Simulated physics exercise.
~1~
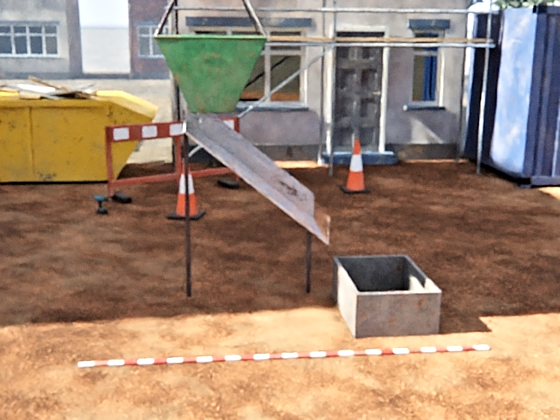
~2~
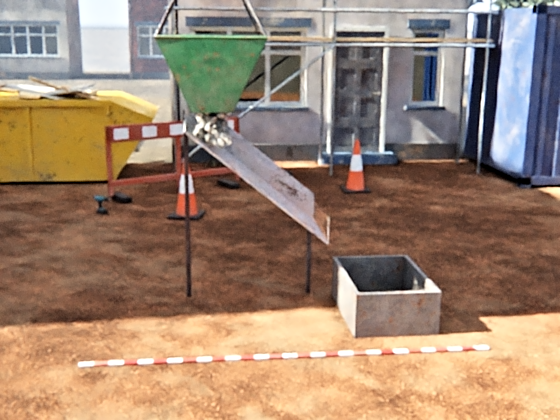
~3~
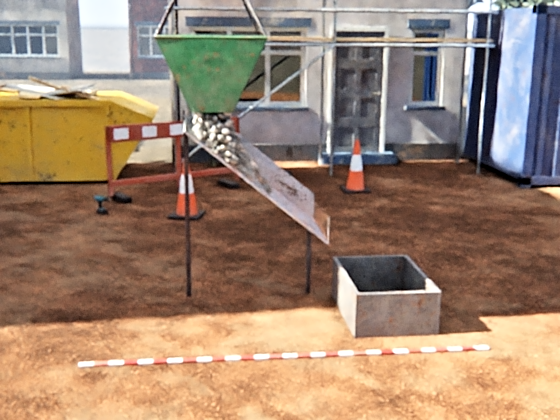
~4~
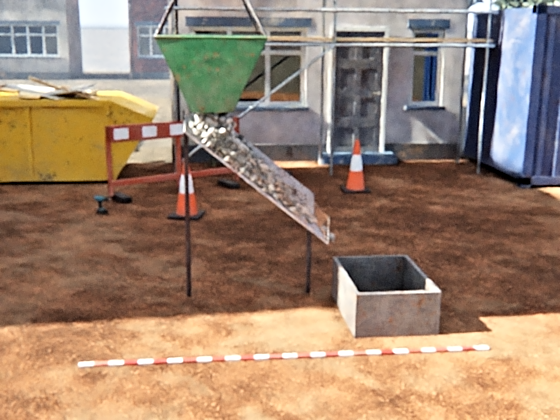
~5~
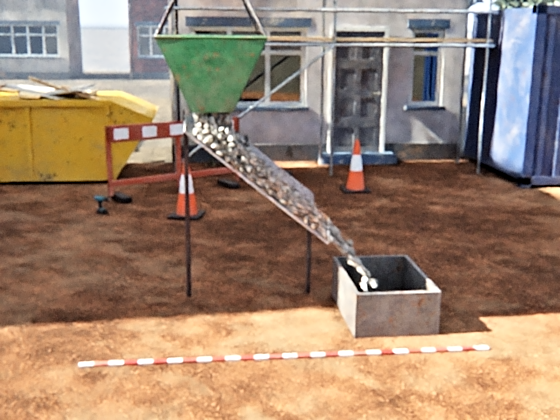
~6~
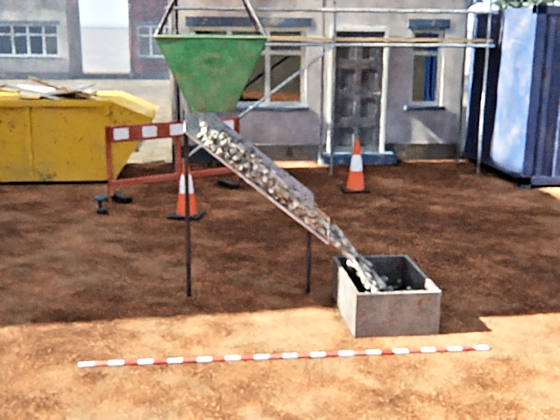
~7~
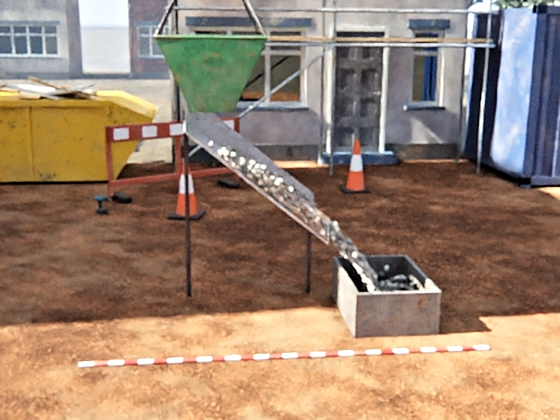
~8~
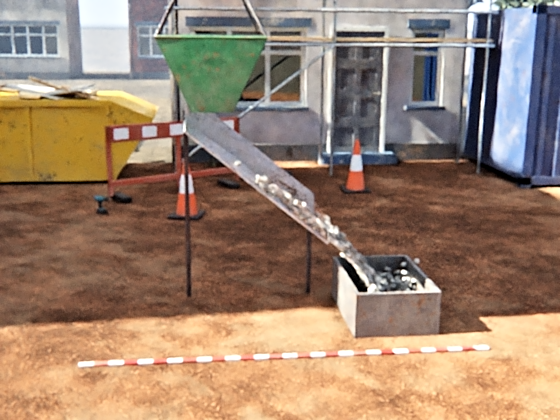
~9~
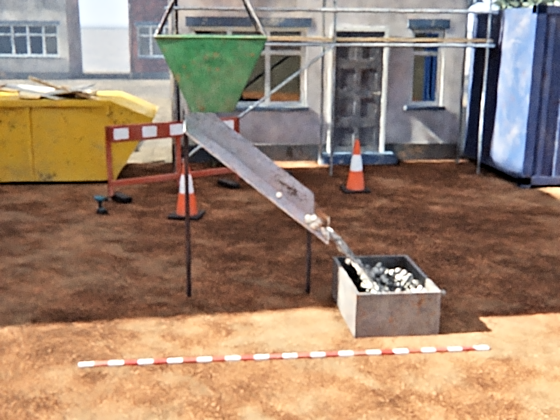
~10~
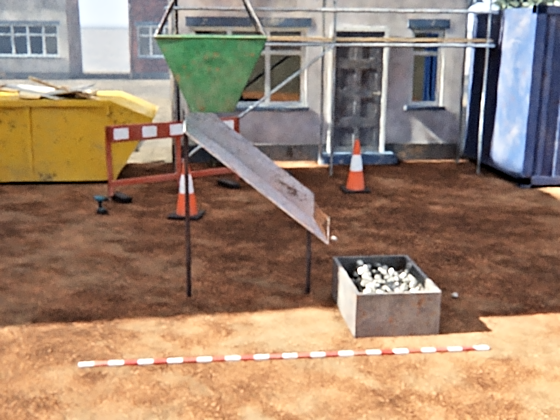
A green hopper drops stones down a sloping steel chute into a grey bin.
